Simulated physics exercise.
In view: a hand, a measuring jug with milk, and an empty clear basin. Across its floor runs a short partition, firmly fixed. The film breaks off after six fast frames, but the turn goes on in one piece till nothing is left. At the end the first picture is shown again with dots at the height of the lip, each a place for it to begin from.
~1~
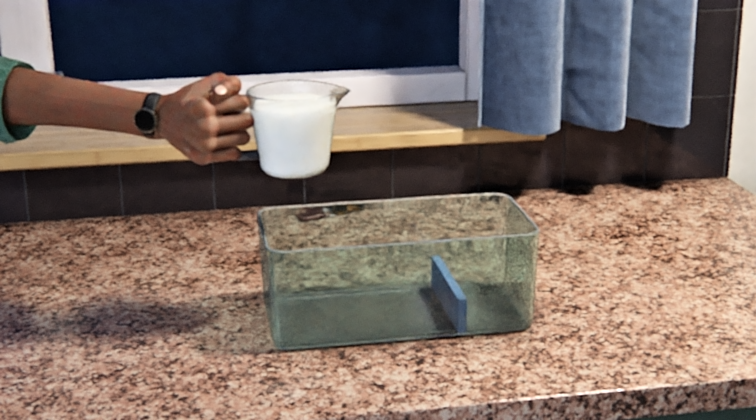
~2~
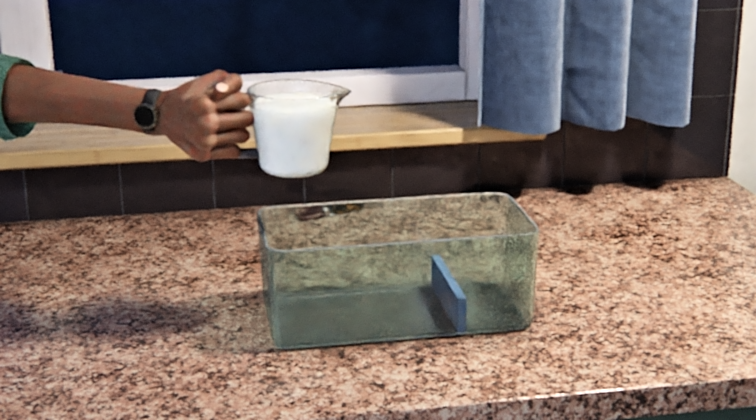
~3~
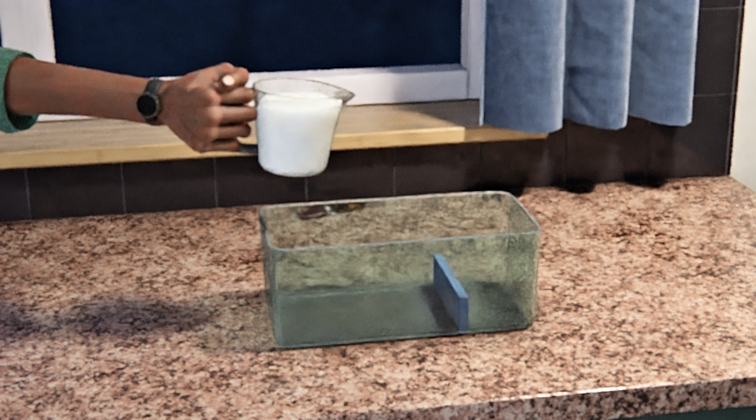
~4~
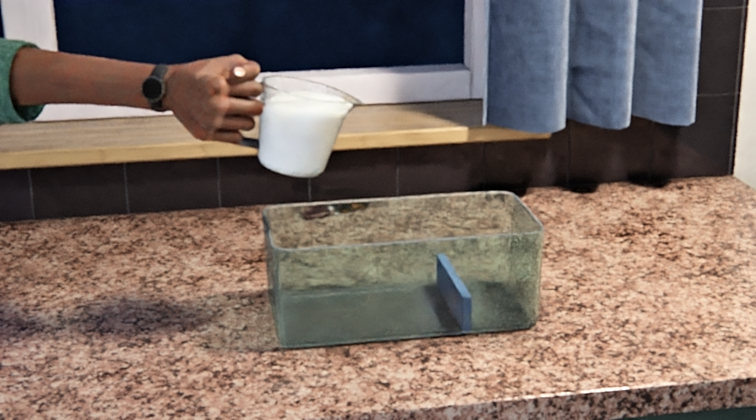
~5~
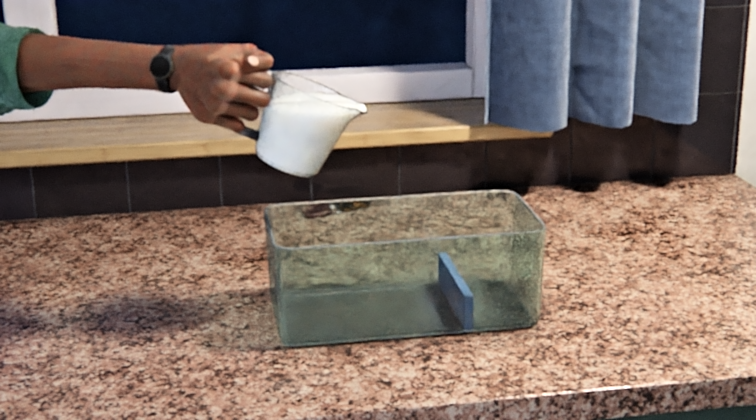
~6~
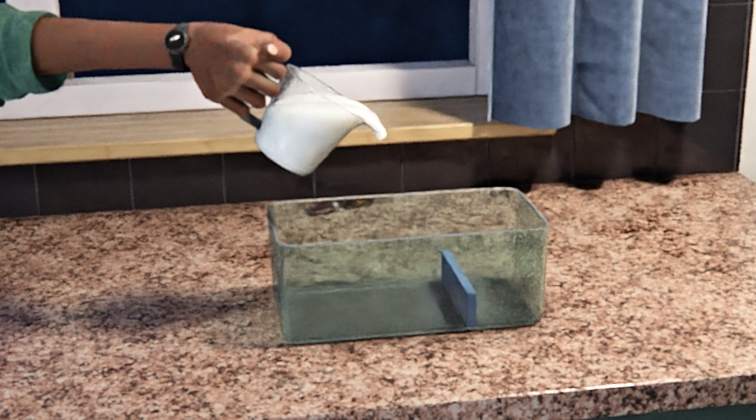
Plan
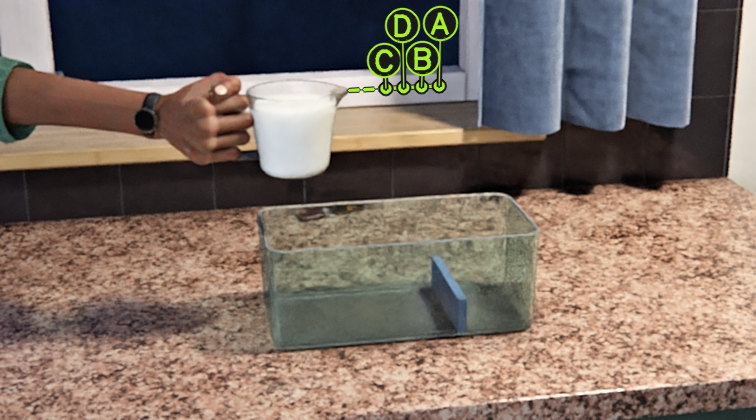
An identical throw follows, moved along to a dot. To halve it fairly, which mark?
I would pick spot D.
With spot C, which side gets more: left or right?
More ends on the left.
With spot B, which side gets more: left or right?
More ends on the right.
On the marked copy, A at (439, 86); B at (421, 86); C at (385, 88); D at (403, 87).
If A is chosen, about 27 % ends left of the wall and 71 % right of it.
If B is chosen, about 28 % ends left of the wall and 71 % right of it.
If C is chosen, about 83 % ends left of the wall and 16 % right of it.
If D is chosen, about 52 % ends left of the wall and 47 % right of it.
